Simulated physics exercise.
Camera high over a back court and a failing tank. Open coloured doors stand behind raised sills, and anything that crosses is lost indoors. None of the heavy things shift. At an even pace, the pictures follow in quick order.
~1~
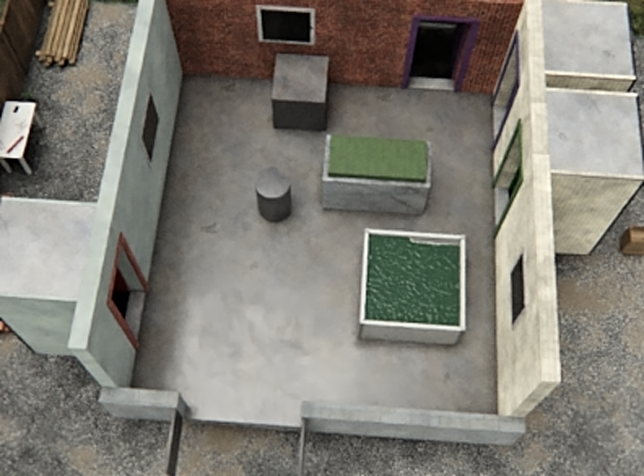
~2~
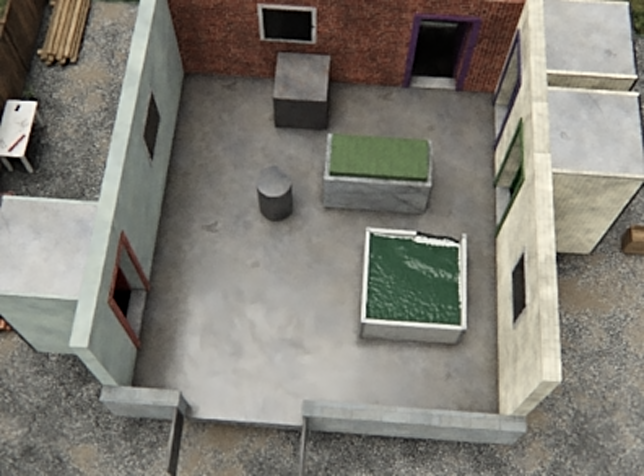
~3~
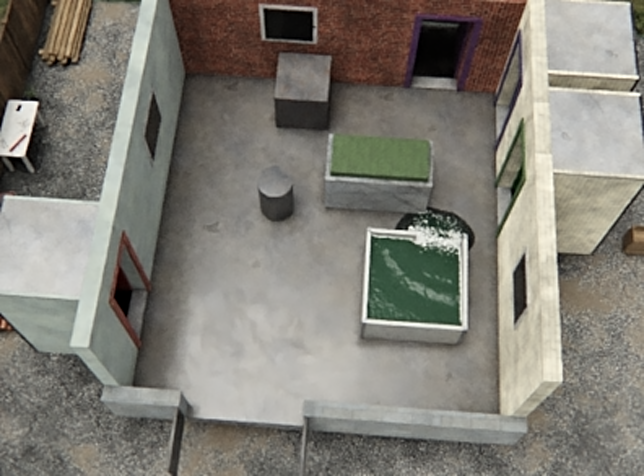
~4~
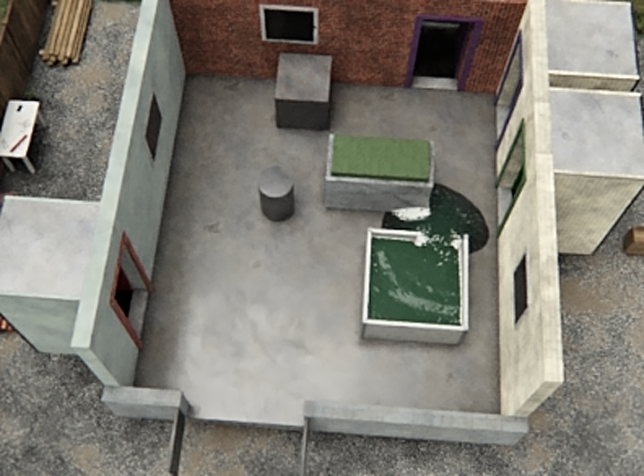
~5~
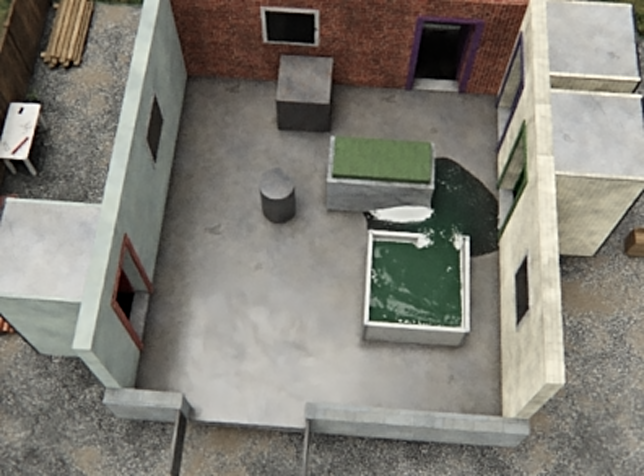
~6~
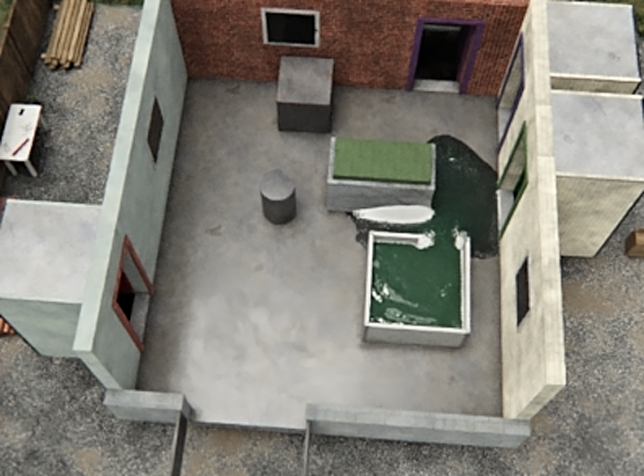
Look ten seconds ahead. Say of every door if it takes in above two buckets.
One by one: The green door gets overwhelmed honestly. The red door copes honestly. The blue door gets overwhelmed honestly. The purple door gets overwhelmed honestly.
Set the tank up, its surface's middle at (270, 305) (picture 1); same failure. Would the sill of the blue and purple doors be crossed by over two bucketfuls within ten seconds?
Blue: Within the limit; purple: Within the limit.
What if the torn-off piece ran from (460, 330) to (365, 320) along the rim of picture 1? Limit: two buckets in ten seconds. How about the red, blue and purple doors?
In that case the red door undershoots, while the blue door undershoots and the purple door overshoots.
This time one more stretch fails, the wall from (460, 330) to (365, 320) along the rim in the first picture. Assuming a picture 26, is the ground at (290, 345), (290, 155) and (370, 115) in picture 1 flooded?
In the order you gave them, I get drenched, still bare, still bare.
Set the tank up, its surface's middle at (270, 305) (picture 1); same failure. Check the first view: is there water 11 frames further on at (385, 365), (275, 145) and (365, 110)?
Going through them in turn: Still bare, waterlogged and waterlogged.
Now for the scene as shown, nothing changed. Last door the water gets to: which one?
Result: The red-painted one.
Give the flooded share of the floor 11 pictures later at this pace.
I reckon 25 per cent or so.
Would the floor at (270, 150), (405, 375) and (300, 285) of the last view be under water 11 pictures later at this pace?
Result, as listed: Not wetted / not wetted / wetted.
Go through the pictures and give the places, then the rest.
In the first frame, the water tank at (413, 280) is whole and still.
In the second frame, water pours out on the water tank's far side and has run to a hidden place.
In the third frame, water pours out on the water tank's far side and has run to (415, 214).
In the fourth frame, water pours out on the water tank's far side and has run to a hidden place.
In the fifth frame, water pours out on the water tank's far side and has run to (447, 163).
In the sixth frame, the front is at (455, 142), out from the gap on the water tank's far side.
A moment on, water covers 20 % of the floor; the green door under two buckets in, the red door not reached, the blue door wet at the sill, nothing in, the purple door under two buckets in.
Next, water covers 25 % of the floor; the green door over two buckets in, the red door not reached, the blue door under two buckets in, the purple door over two buckets in.
Then, water covers 40 % of the floor; the green door over two buckets in, the red door wet at the sill, nothing in, the blue door over two buckets in, the purple door far over two buckets in.
Later, water covers 50 % of the floor; the green door far over two buckets in, the red door wet at the sill, nothing in, the blue door far over two buckets in, the purple door far over two buckets in.
In the end, water covers 65 % of the floor; the green door far over two buckets in, the red door wet at the sill, nothing in, the blue door far over two buckets in, the purple door far over two buckets in.
